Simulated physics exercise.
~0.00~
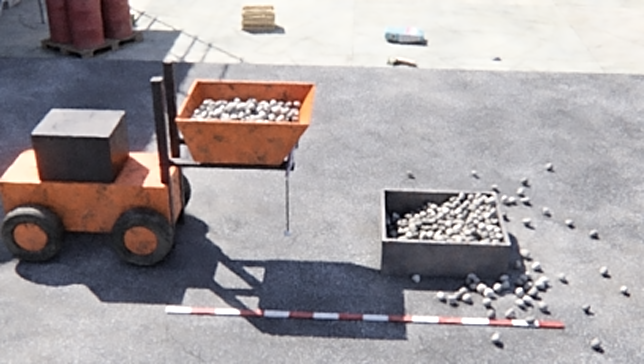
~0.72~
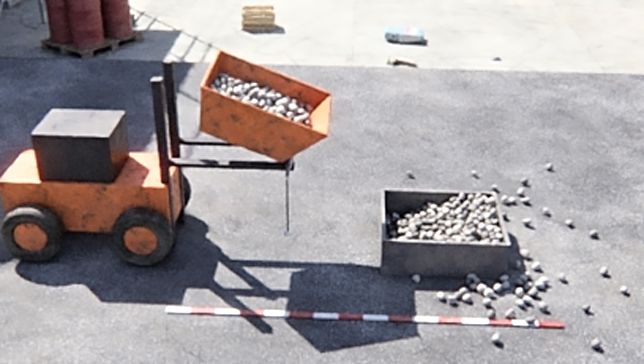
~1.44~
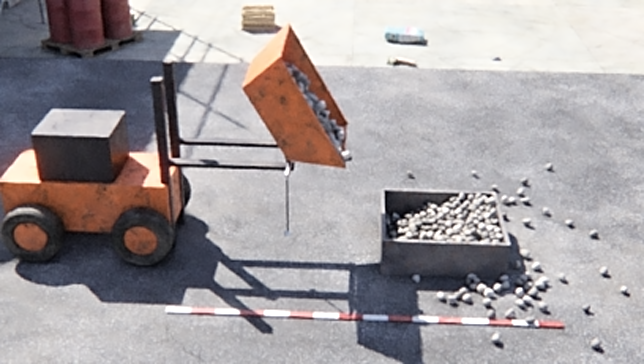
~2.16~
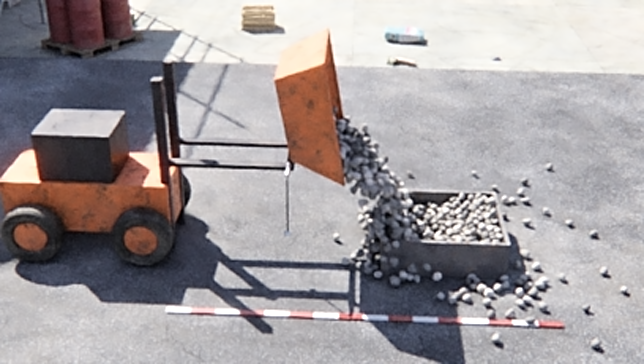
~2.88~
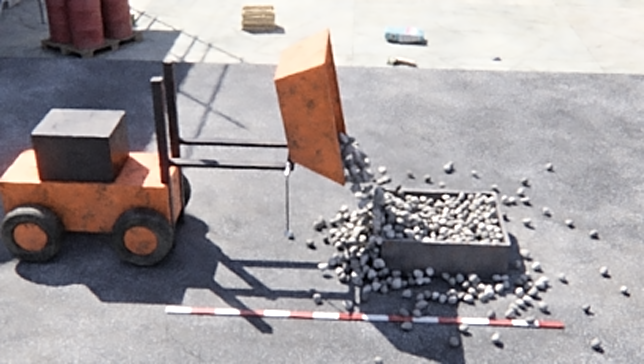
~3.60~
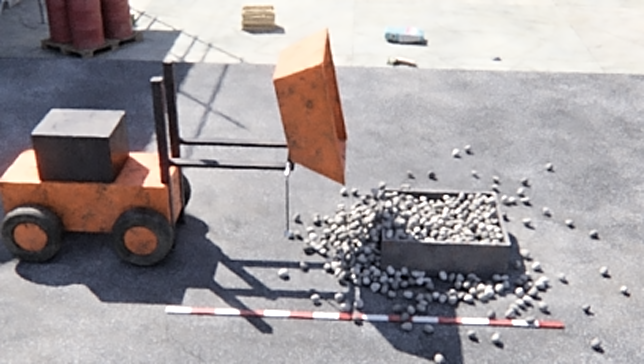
An orange fork truck with a black block on top stands at the left of a sunlit grey yard, seen from above and to the side, holding up an orange skip of pale round stones. To the right sits a grey bin already holding stones, with others scattered around it, behind a red and white striped pole. The skip tips steeply to the right, and its stones slide to the lip. They pour down over the bin's near left edge, some landing inside and many piling up on the ground to its left. Finally the skip hangs steeply tilted and emptied above a fuller bin, ringed by spilled stones.
